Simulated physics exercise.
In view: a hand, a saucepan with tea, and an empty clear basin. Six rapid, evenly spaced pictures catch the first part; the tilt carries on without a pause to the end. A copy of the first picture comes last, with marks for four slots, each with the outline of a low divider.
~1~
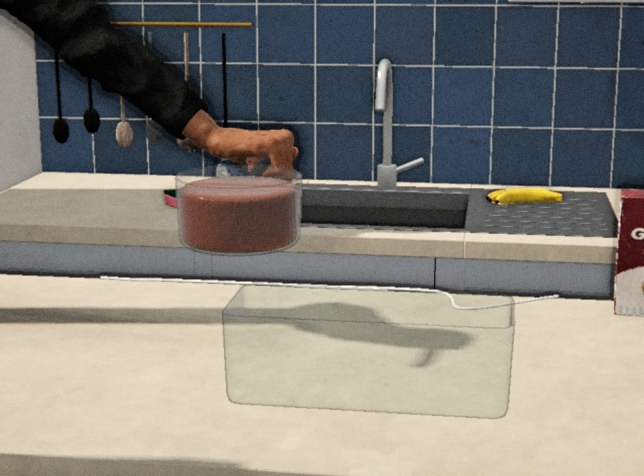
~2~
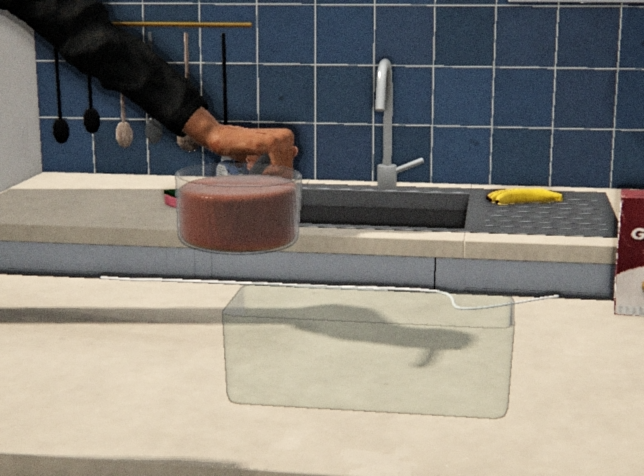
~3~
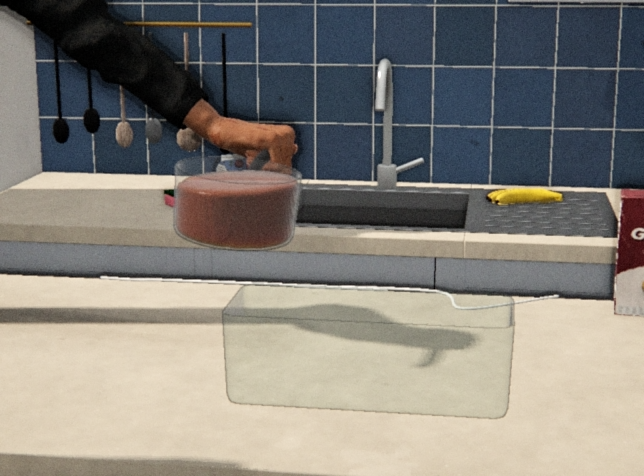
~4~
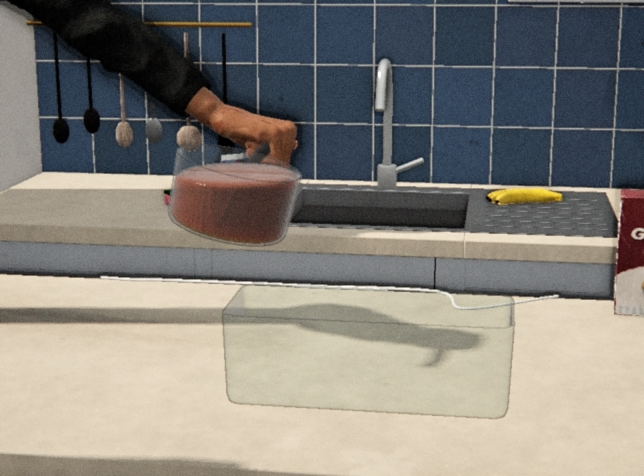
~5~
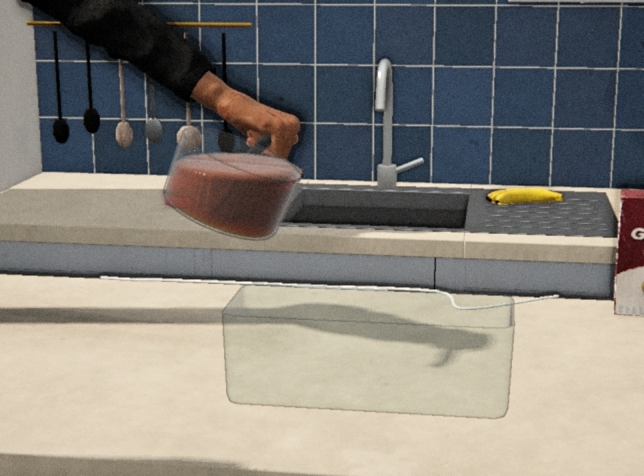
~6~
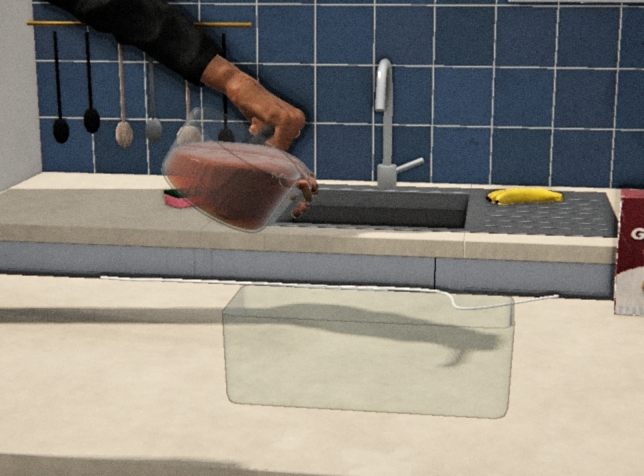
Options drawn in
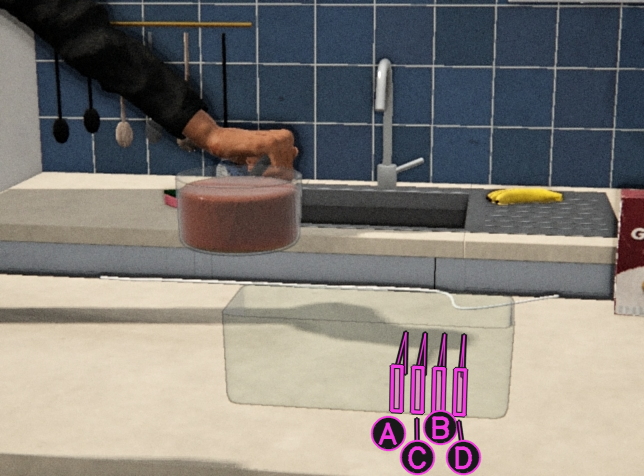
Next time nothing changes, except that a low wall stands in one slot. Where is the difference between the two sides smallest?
Choose A.
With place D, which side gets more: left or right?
The left side.
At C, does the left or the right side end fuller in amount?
The left side.
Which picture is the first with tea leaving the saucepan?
In picture 5.
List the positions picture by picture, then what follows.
Upright, lip at (298, 177); basin from (227, 401) to (508, 417); nothing has left yet, in the first frame.
Upright, lip at (298, 177); nothing has left yet, in the second frame.
Tipped about 6°, lip at (298, 177); nothing has left yet, in the third frame.
Tipped about 13°, lip at (298, 177); nothing has left yet, in the fourth frame.
Tipped about 22°, lip at (298, 177); tea is over the lip, down to (298, 177), in the fifth frame.
Tipped about 33°, lip at (298, 177); tea is over the lip, down to (299, 212), in the sixth frame.
On the marked copy, A at (395, 417); B at (437, 420); C at (416, 419); D at (458, 421).
With A, about 47 % ends left of the wall and 51 % right of it.
With B, about 90 % ends left of the wall and 2 % right of it; 7 % is lost outside.
With C, about 80 % ends left of the wall and 18 % right of it.
With D, about 92 % ends left of the wall and 7 % right of it.
